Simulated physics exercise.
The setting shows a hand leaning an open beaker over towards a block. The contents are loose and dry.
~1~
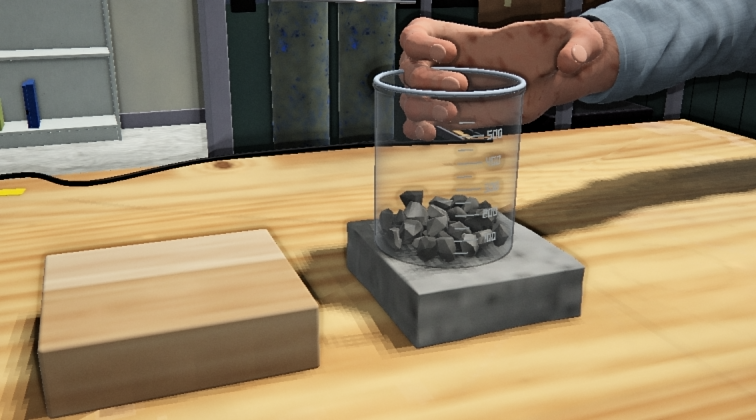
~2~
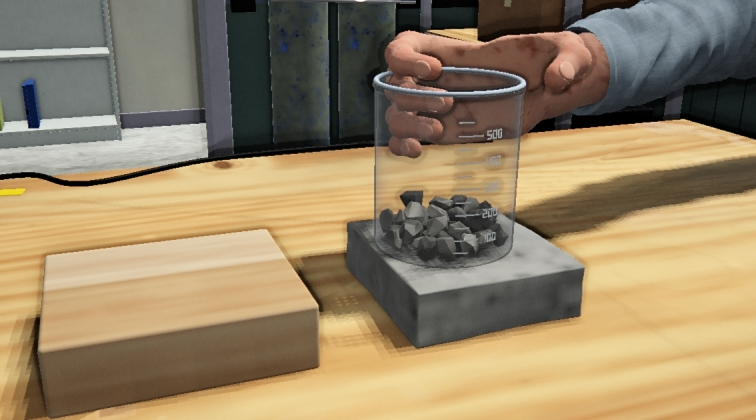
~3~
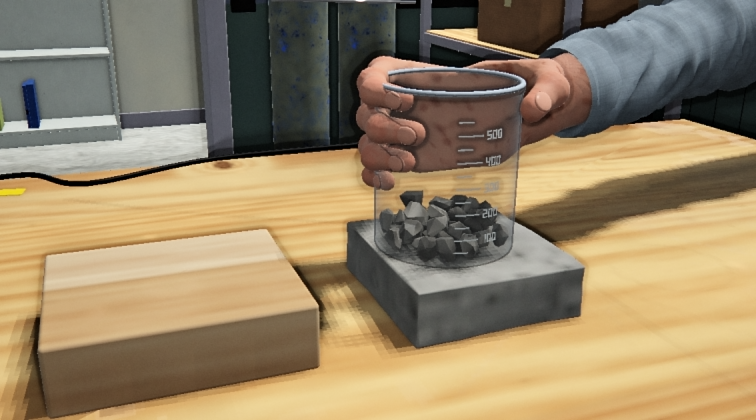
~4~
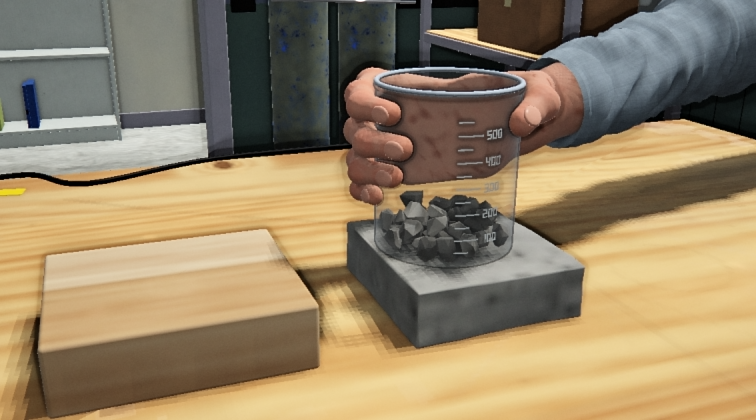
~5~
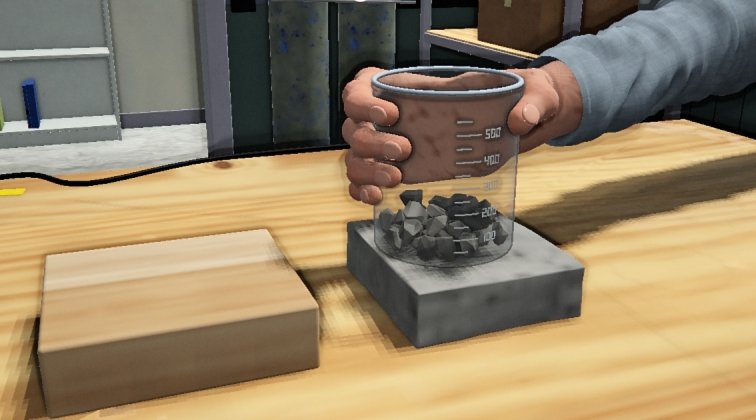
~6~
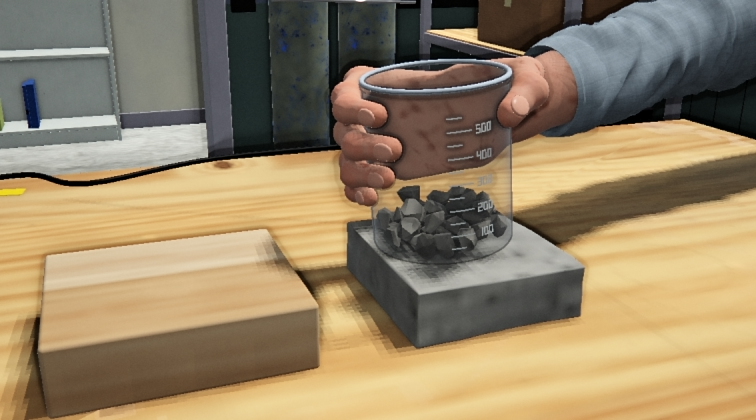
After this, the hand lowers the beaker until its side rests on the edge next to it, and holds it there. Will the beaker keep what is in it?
It all stays.
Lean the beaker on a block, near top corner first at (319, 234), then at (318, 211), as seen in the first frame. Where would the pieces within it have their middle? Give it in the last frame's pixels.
One: (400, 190). Two: (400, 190).
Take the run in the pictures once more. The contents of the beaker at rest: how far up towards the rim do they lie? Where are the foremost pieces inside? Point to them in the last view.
(272, 249).
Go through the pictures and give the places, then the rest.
The first frame shows beaker near (446, 163), a quarter full of bits of gravel; block near (175, 309), its top about level with the beaker's foot.
The second frame shows beaker near (446, 163), upright; rim near (382, 85); top of the contents near (416, 215).
The third frame shows beaker near (446, 163), upright; rim near (382, 85); block near (175, 309).
The fourth frame shows beaker near (446, 163), upright; rim near (382, 85); top of the contents near (416, 215).
The fifth frame shows beaker near (445, 162), upright; rim near (379, 85); block near (175, 309).
The sixth frame shows beaker near (439, 157), leaning 5°; rim near (366, 86); block near (175, 309), its top about level with the beaker's foot.
Then, 0.77 s on from there, the beaker leans 45°; everything is still inside.
Then, 1.44 s on from there, the beaker leans 79°; everything is still inside.
Then, 2.01 s on from there, the beaker rests on the block at 88°; everything is still inside.
In the end, the beaker rests on the block at 88°; everything is still inside.
